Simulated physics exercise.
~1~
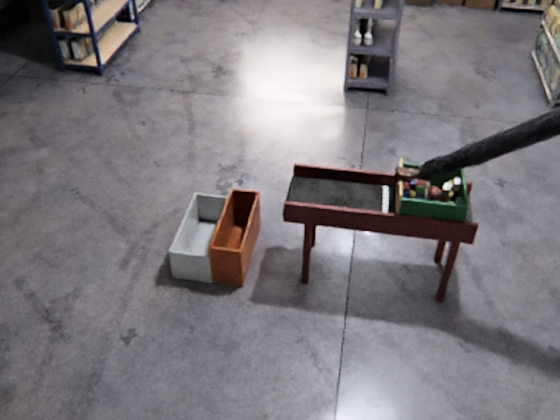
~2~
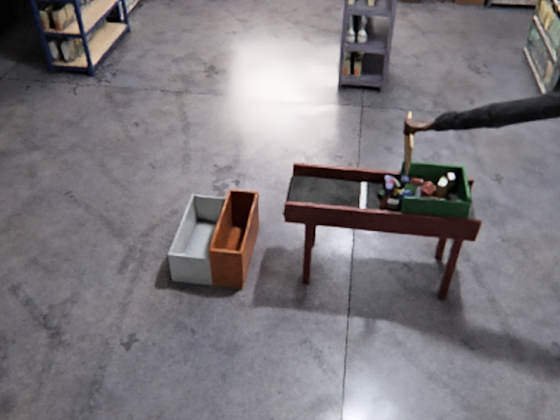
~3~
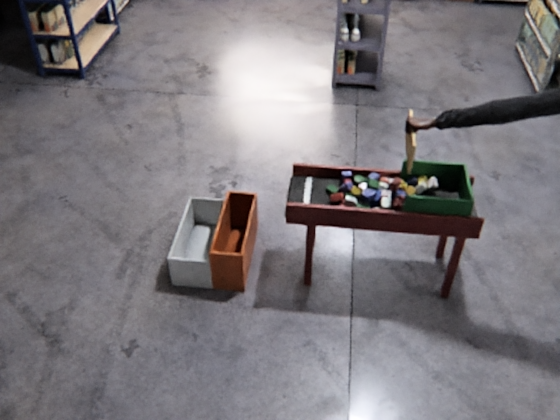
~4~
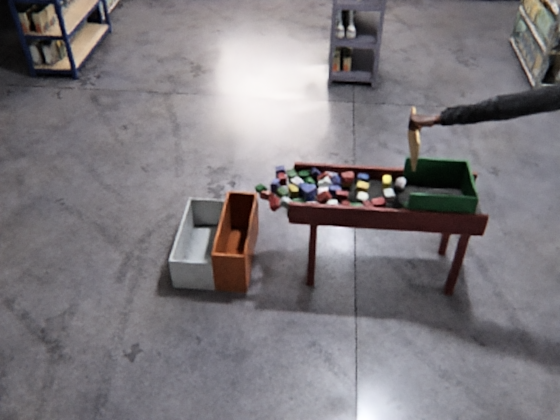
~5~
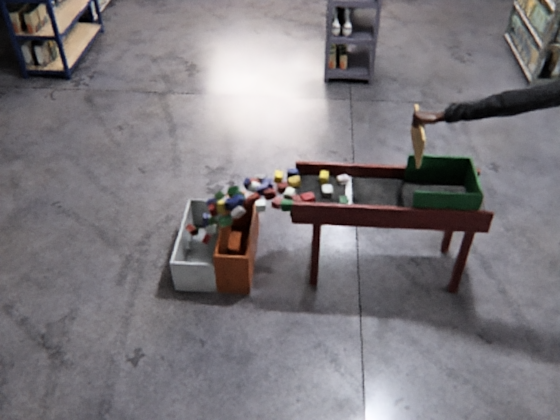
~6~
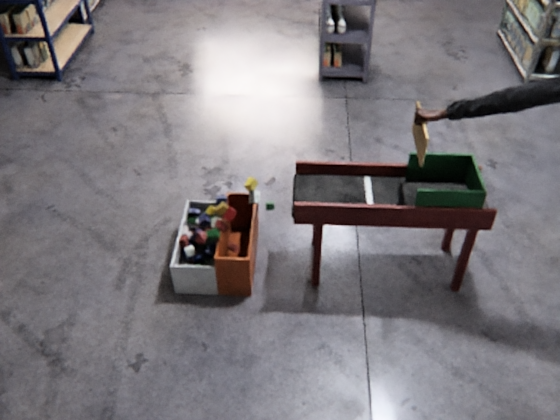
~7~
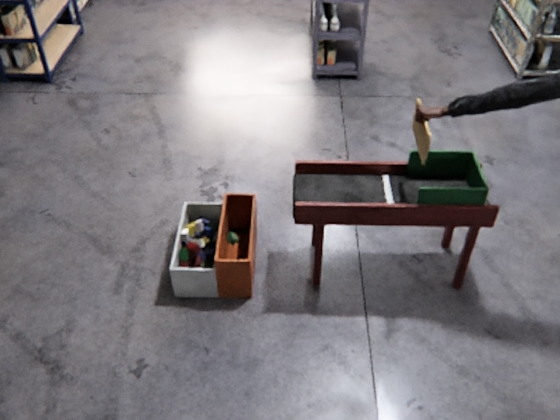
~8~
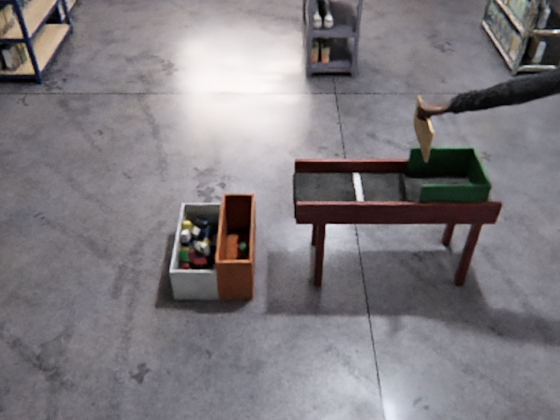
Colourful toy bricks riding left along a belt from an opened green pen, tumbling off and landing mostly in a white box.
